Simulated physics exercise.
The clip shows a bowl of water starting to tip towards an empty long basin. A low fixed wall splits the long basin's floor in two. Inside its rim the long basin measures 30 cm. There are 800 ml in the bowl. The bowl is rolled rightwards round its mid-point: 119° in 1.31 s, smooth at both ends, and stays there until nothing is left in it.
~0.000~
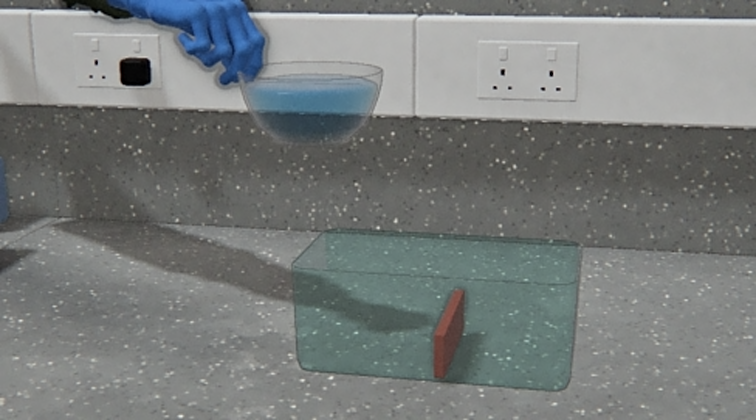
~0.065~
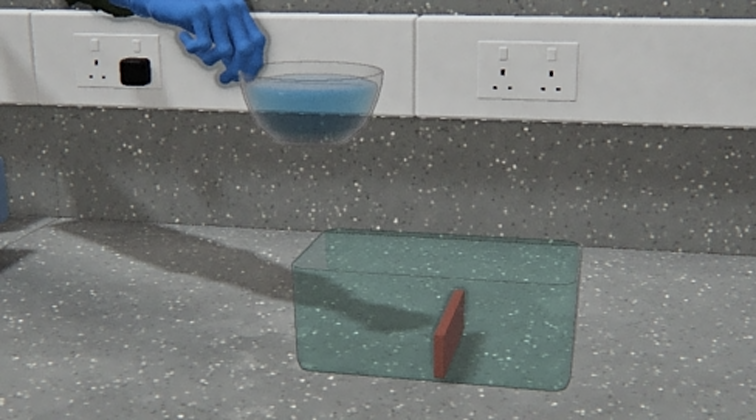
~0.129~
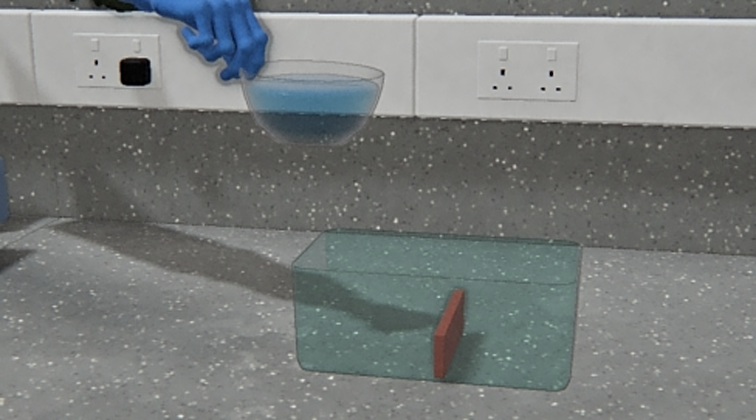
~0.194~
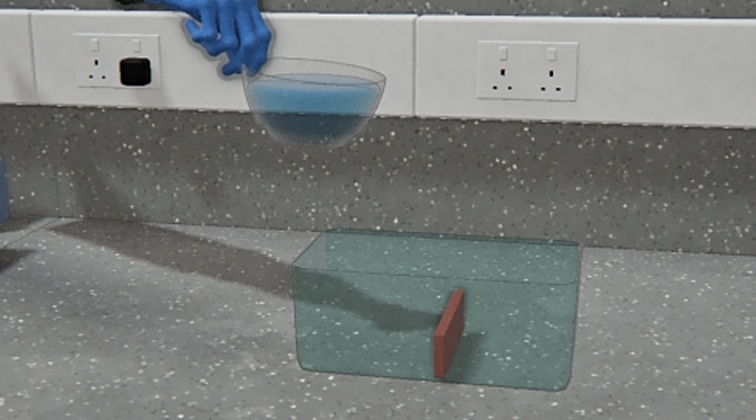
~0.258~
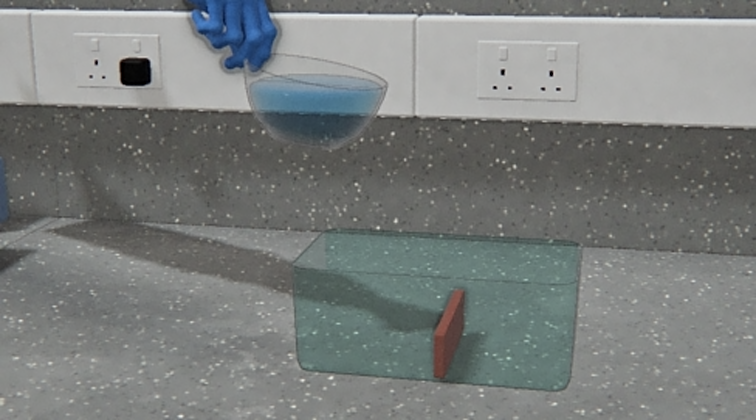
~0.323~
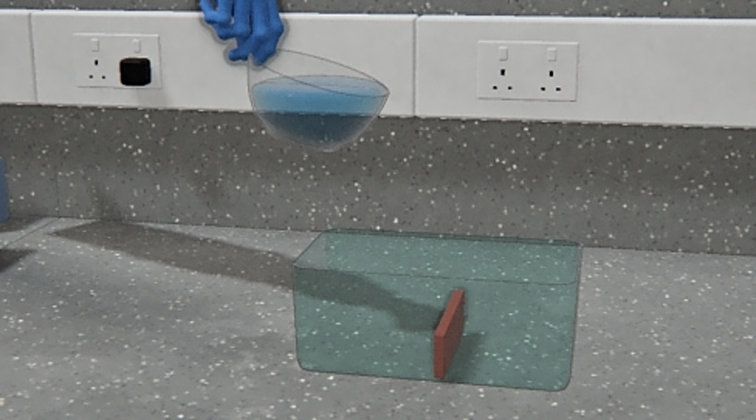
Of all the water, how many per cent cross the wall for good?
The far part has some 44 per cent.
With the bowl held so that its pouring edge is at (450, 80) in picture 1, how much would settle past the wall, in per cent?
In that case some 90 per cent.
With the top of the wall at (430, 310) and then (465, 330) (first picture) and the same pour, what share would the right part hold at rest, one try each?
First 65, then 35 per cent.
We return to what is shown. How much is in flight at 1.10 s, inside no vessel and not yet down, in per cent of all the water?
Near 3 in a hundred.
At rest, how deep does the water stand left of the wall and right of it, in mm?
Left about 18 mm, right about 18 mm.
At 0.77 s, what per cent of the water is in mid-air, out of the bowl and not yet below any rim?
Some 38 per cent.
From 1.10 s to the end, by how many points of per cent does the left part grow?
Some 2 per cent.
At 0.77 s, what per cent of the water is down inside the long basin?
Near 32 in a hundred.
Then, 0.77 s in, the tilt is 76° and 30 per cent is still to pour, 10 is left of the wall and 22 right of it.
Then, 1.10 s in, the tilt is 111° and 0 per cent is still to pour, 53 is left of the wall and 44 right of it.
Then, 1.44 s in, the tilt is 119° and 0 per cent is still to pour, 55 is left of the wall and 44 right of it.
Then, 1.81 s in, the tilt is 119° and 0 per cent is still to pour, 55 is left of the wall and 44 right of it.
Finally, 55 per cent lies left of the wall, 44 right of it and 1 outside.
